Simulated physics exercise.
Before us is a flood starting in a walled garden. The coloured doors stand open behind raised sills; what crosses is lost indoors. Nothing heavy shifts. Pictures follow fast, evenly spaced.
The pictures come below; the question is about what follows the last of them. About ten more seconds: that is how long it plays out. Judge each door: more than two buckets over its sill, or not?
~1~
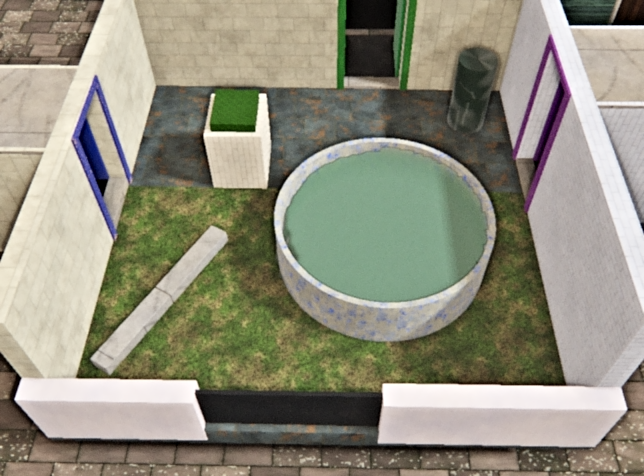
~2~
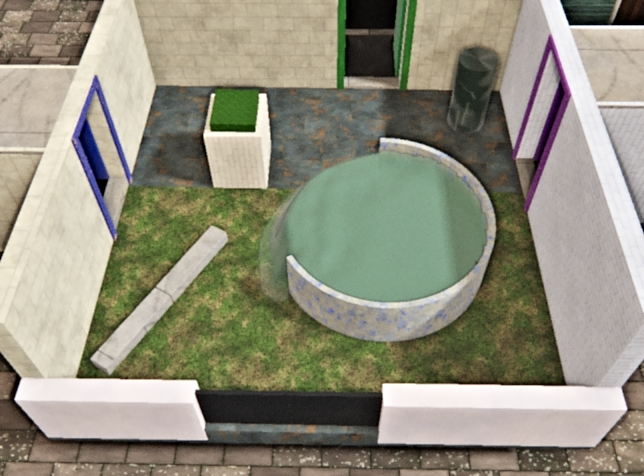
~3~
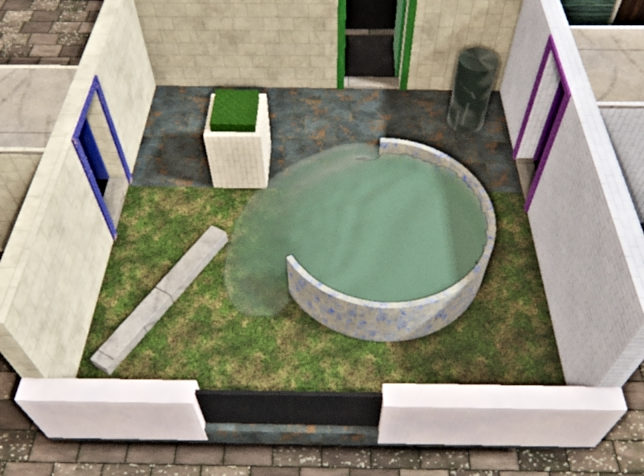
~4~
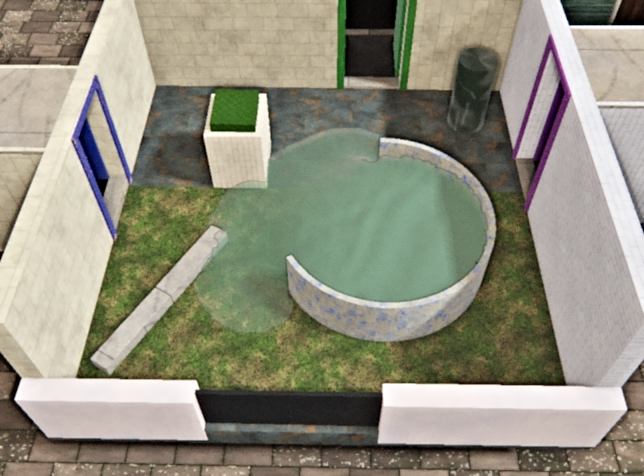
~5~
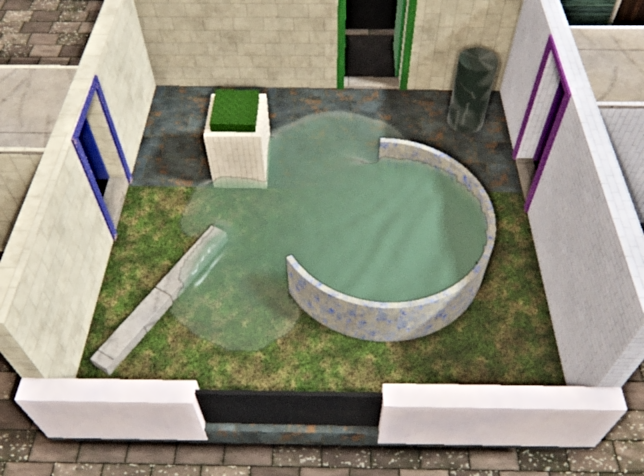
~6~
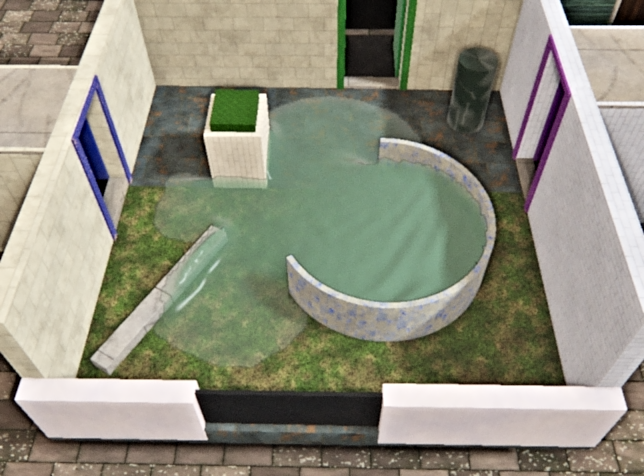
Purple door - over two buckets; blue door - over two buckets; green door - over two buckets.
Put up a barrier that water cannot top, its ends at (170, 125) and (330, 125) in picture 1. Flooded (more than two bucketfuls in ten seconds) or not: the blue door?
As for that door, the blue door overshoots.
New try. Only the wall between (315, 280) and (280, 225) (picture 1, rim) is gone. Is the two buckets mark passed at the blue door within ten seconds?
Note: Blue door admits less.
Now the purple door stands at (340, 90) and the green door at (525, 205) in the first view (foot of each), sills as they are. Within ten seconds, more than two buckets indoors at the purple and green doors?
The purple one spills past the mark, and the green one spills past the mark.
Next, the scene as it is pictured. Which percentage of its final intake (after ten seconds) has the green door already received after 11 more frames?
Something like 20 in a hundred.
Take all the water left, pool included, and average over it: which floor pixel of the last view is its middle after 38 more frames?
I would point to (308, 221).
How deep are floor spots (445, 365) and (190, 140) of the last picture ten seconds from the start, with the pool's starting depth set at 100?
About 25 per cent at the first place and 8 per cent at the second.
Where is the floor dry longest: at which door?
Answer: The purple-painted one.
A moment on, water covers 55 % of the floor; the purple door not reached, the blue door under two buckets in, the green door under two buckets in.
Next, water covers 60 % of the floor; the purple door not reached, the blue door over two buckets in, the green door over two buckets in.
Then, water covers 80 % of the floor; the purple door wet at the sill, nothing in, the blue door far over two buckets in, the green door far over two buckets in.
Later, water covers 95 % of the floor; the purple door wet at the sill, nothing in, the blue door far over two buckets in, the green door far over two buckets in.
In the end, water covers 95 % of the floor; the purple door over two buckets in, the blue door far over two buckets in, the green door far over two buckets in.
